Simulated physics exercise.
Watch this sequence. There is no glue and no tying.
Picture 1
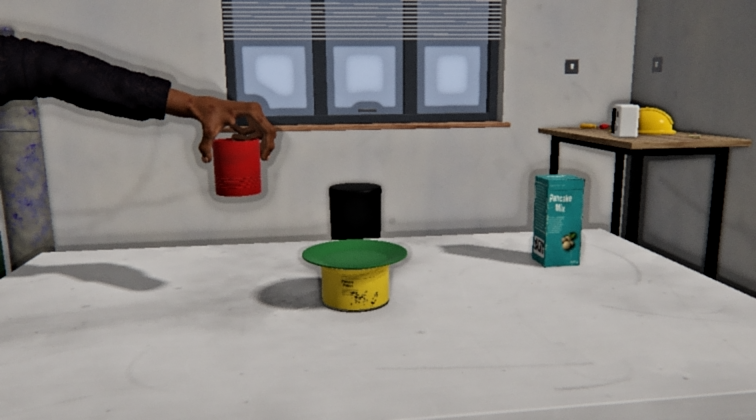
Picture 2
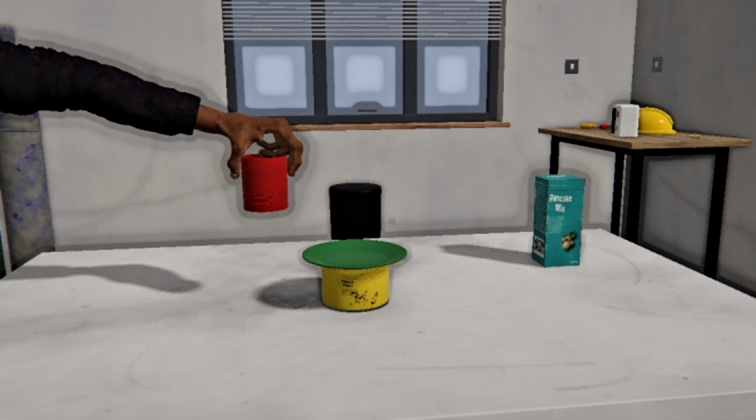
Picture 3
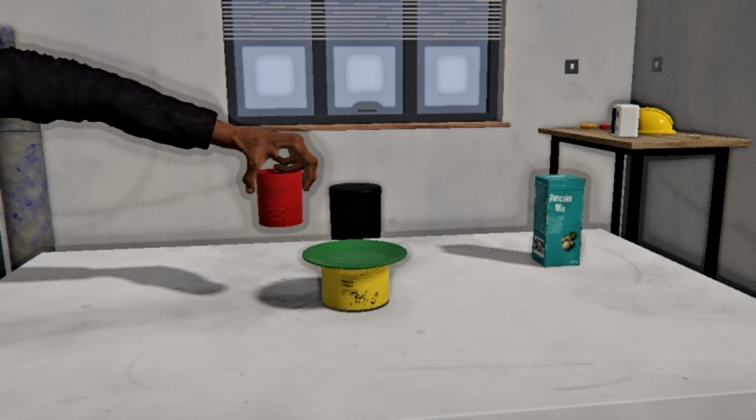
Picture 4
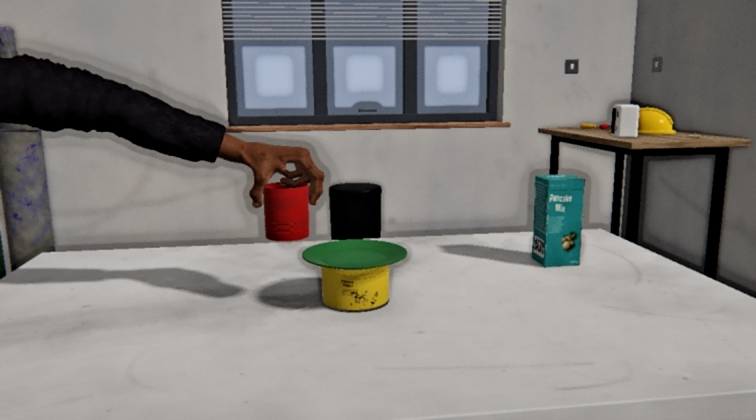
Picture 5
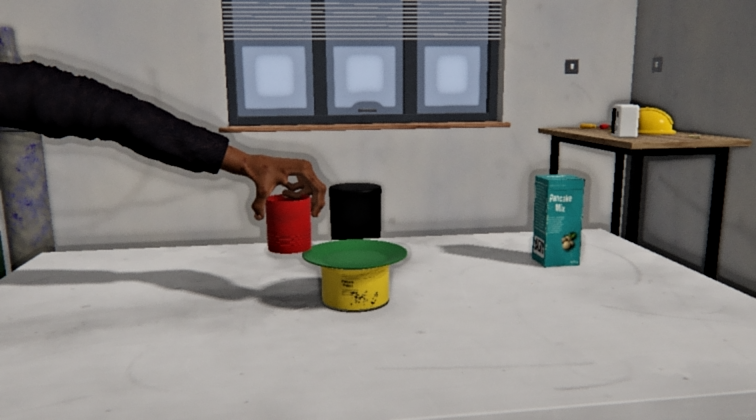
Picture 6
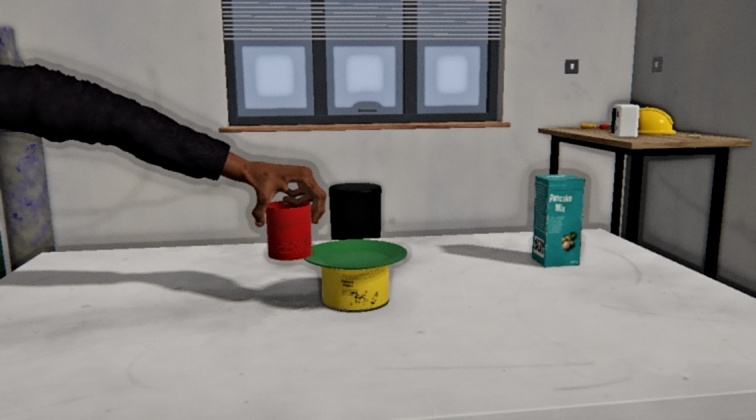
At first, a hand holds a red cup in the air at the left, above a white table with a green plate on a yellow tub, a black container and a turquoise carton. The hand moves the cup right and downward, then lowers it beside the black container, still gripping it.
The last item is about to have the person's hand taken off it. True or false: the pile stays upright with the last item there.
False.
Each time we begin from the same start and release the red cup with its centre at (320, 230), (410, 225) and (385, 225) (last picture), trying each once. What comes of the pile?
For the first case the pile survives; for the second, it falls over; for the third, it survives.
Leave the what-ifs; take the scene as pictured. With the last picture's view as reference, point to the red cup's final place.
I'd point to roughly (252, 287).
Then, 0.30 s past the last view, red cup now fallen.
Then, 0.40 s past the last view, things are still on the move.
Finally, fallen, red cup; the other 3 still in place. Final places as the last picture's camera would see them, red cup near (252, 287). The pile loses its balance.
